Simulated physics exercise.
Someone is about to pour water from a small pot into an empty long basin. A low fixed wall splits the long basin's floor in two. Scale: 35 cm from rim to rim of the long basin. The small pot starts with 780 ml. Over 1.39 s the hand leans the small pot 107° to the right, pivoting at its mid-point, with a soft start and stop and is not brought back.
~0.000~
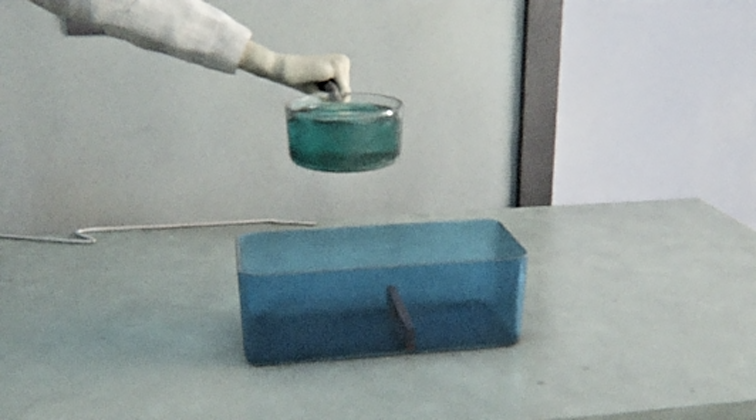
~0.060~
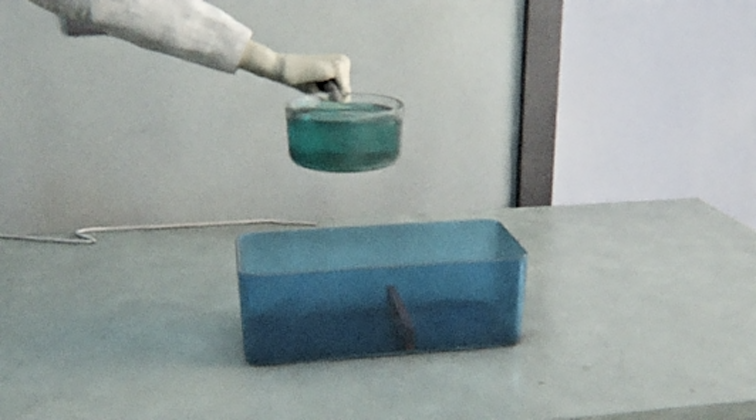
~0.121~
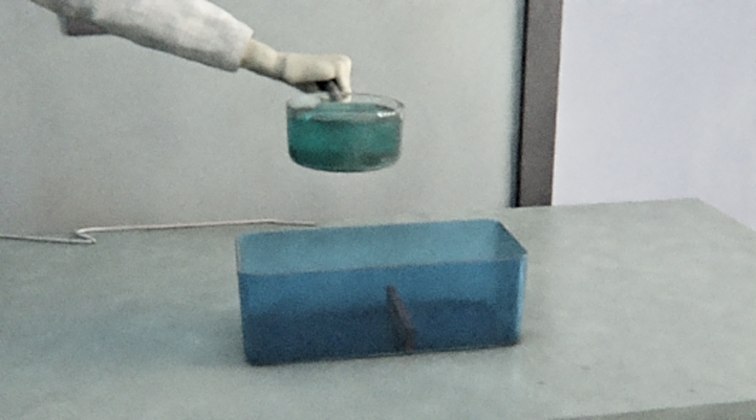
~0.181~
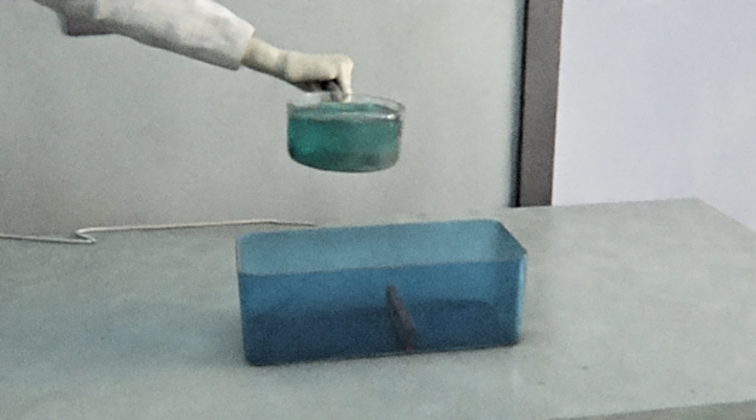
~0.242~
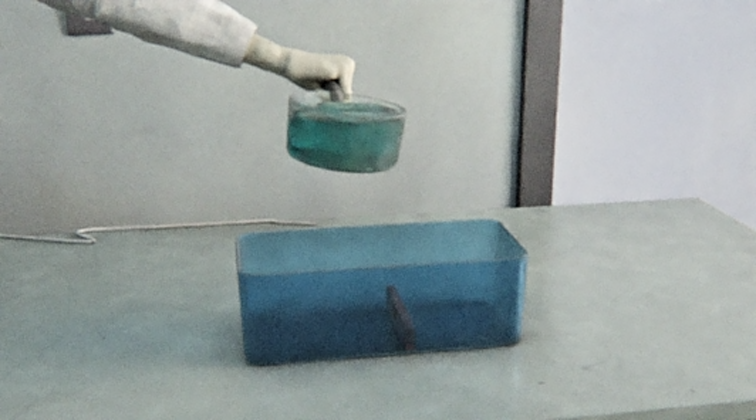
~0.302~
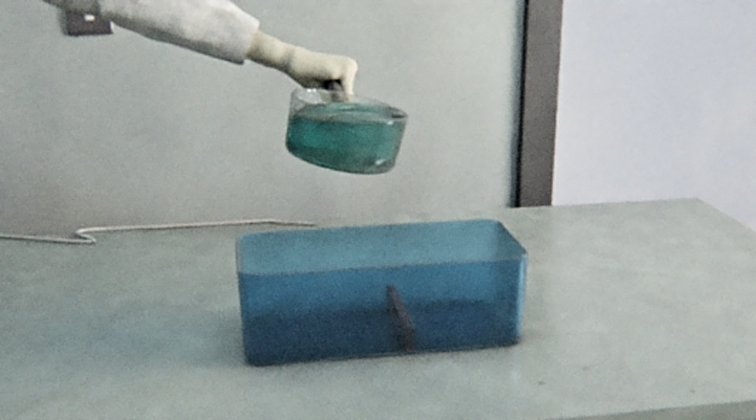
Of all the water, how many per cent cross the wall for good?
About 82 per cent.
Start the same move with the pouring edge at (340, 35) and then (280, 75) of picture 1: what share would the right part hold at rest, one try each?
In turn about 60 and 15 per cent.
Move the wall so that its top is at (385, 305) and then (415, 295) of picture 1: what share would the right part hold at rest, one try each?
First 90, then 85 per cent.
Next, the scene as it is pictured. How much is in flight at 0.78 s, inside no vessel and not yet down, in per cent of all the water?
Some 32 per cent.
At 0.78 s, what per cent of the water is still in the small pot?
Near 48 in a hundred.
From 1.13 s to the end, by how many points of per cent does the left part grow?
Some 12 per cent.
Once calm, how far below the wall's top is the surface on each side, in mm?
Some 26 mm on the left and 0 mm on the right.
Then, 0.78 s in, the tilt is 63° and 48 per cent is still to pour, 0 is left of the wall and 19 right of it.
Then, 1.13 s in, the tilt is 98° and 8 per cent is still to pour, 5 is left of the wall and 79 right of it.
Then, 1.49 s in, the tilt is 107° and 0 per cent is still to pour, 13 is left of the wall and 86 right of it.
Then, 1.89 s in, the tilt is 107° and 0 per cent is still to pour, 16 is left of the wall and 83 right of it.
Finally, 18 per cent lies left of the wall, 82 right of it and 1 outside.
